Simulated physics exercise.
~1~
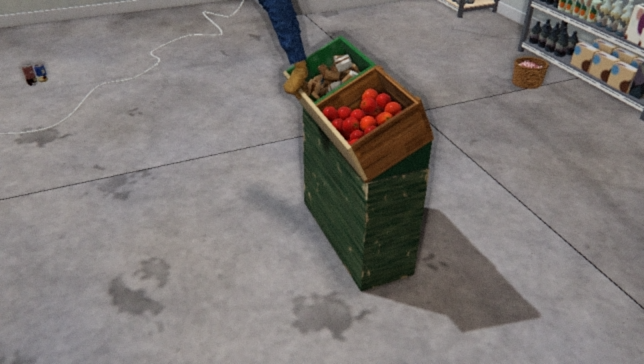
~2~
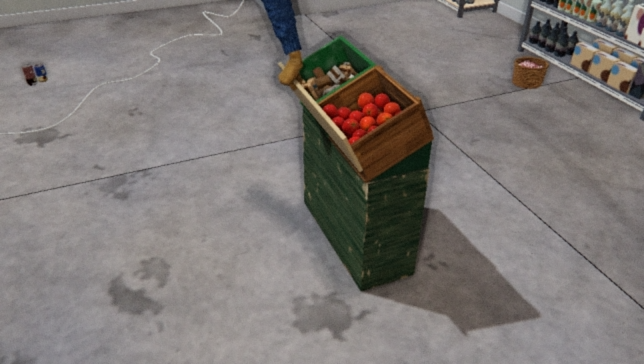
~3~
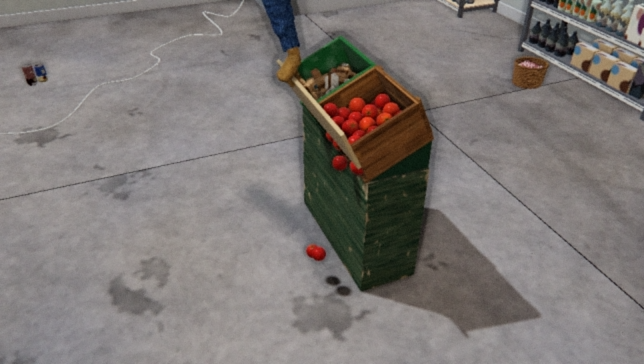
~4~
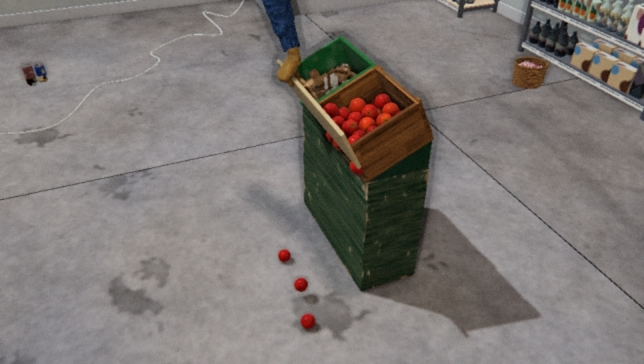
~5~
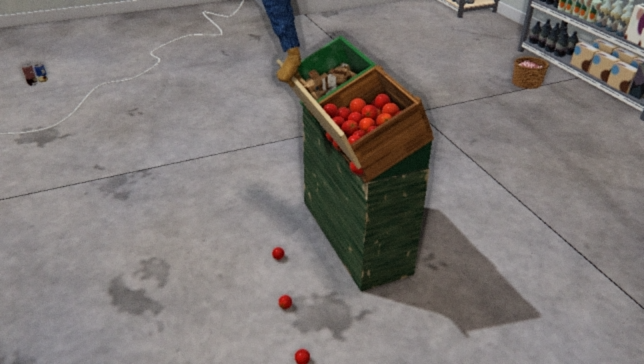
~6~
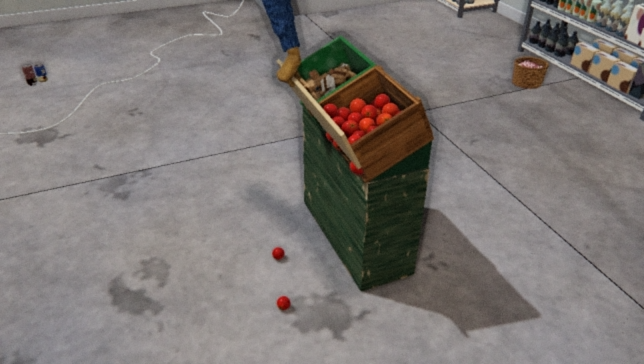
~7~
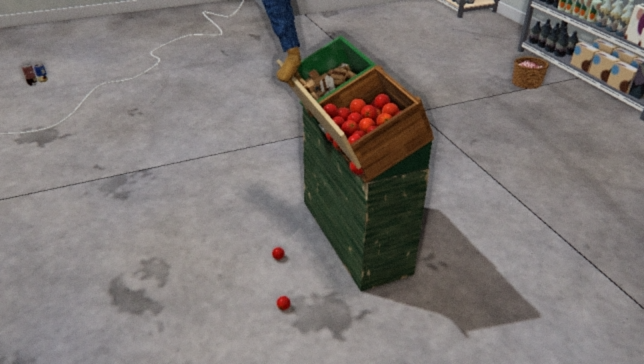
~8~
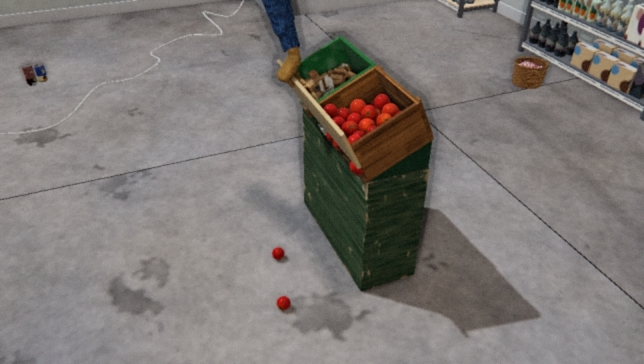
A tall stand of dark green boards rises from a stained grey concrete floor, seen from above, topped by a tilted wooden bin of red tomatoes with a green bin of small brownish parcels behind it. A blue-sleeved arm in a tan glove reaches in from the top, and shelves stand at the upper right. The gate along the bins' left side shifts slightly up and left. Three tomatoes drop to the floor and roll apart. One rolls out of view at the bottom, while two come to rest left of the stand, and the parcels stay in their bin.
